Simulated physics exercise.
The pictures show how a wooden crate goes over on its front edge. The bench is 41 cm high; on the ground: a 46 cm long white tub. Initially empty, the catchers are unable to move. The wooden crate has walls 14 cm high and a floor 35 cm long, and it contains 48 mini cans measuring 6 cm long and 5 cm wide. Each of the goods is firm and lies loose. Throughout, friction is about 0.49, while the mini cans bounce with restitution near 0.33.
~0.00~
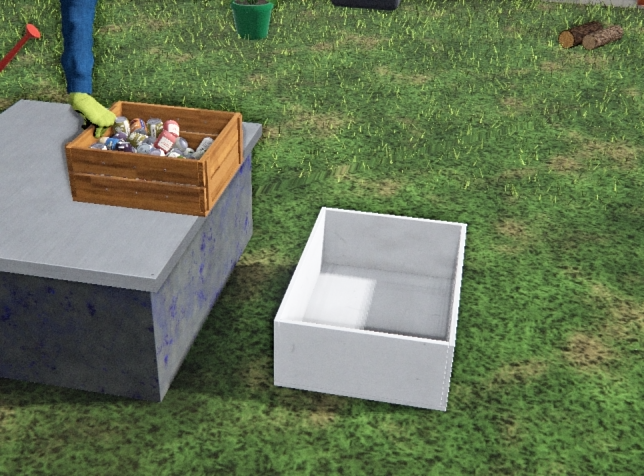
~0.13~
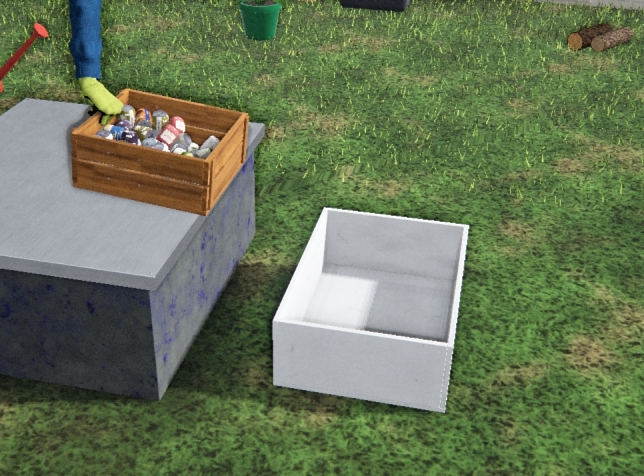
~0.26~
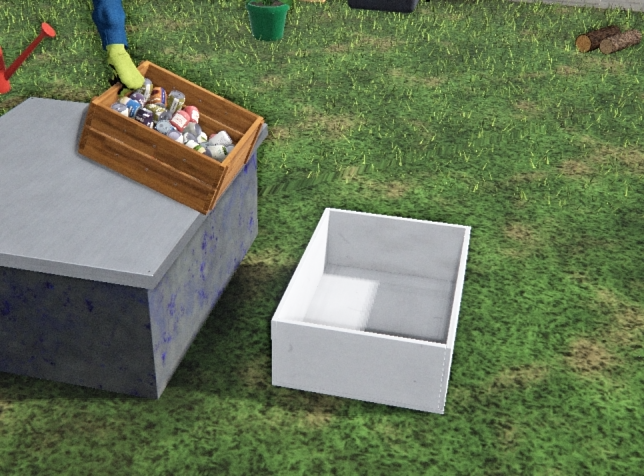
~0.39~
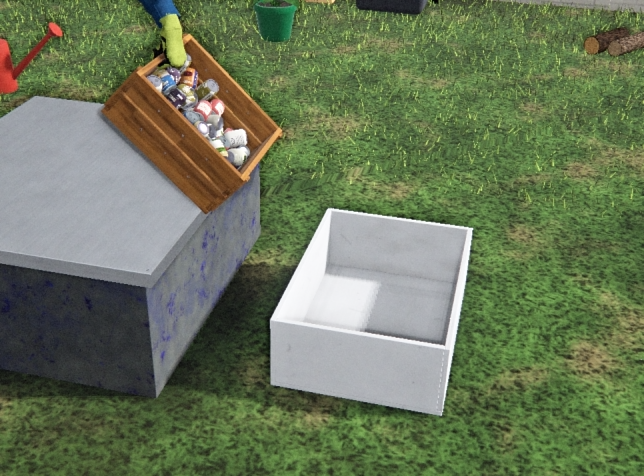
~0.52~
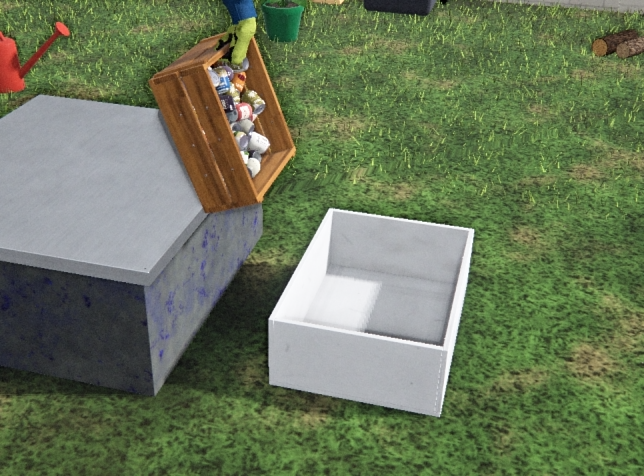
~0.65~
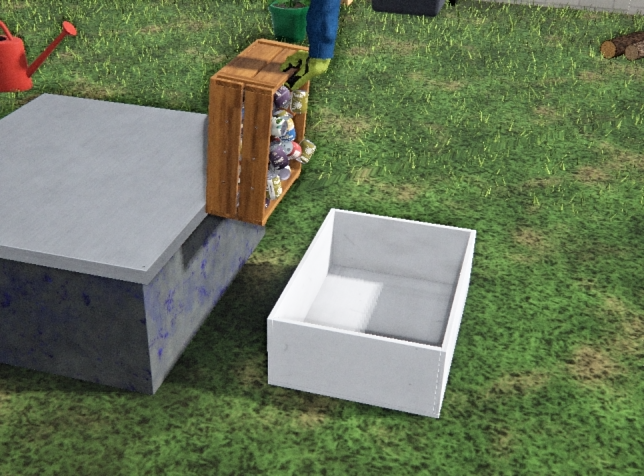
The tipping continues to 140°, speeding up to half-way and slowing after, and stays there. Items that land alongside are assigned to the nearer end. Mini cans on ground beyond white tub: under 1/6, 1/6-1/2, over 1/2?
Under one part in six.
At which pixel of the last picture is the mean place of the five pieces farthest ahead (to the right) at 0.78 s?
(348, 227).
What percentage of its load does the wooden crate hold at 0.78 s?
Near 60 per cent, give or take.
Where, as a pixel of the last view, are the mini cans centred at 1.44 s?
About (385, 313).
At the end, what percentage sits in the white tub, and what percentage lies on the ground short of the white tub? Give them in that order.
About 75 and 25 per cent.
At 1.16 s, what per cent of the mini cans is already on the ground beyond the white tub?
Close to 0 in a hundred.
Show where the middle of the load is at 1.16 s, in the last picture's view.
Around (376, 309).
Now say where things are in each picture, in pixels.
In the first frame (each is followed by its nearest rim corner in this view; the camera moves round a little), wooden crate, (198, 161); white tub, (449, 344); 0° from level; none out.
Wooden crate, (205, 160); 6° from level, in the second frame.
Wooden crate, (221, 164); 22° from level, in the third frame.
Wooden crate, (241, 176); 44° from level, in the fourth frame.
Wooden crate, (257, 197); 69° from level, in the fifth frame.
Wooden crate, (263, 220); white tub, (441, 349); 95° from level; none out, in the sixth frame.
After 0.78 s, tilt 117°; 29 still in the wooden crate, 3 in the white tub and 16 in the air.
After 0.93 s, tilt 135°; 9 still in the wooden crate, 24 in the white tub and 15 in the air.
After 1.16 s, tilt 140°; 35 in the white tub, 8 on the ground short of the white tub and 5 in the air.
Final count (at 1.44 s), 36 in the white tub and 12 on the ground short of the white tub. Asked share, 0 of 48, 0 per cent.
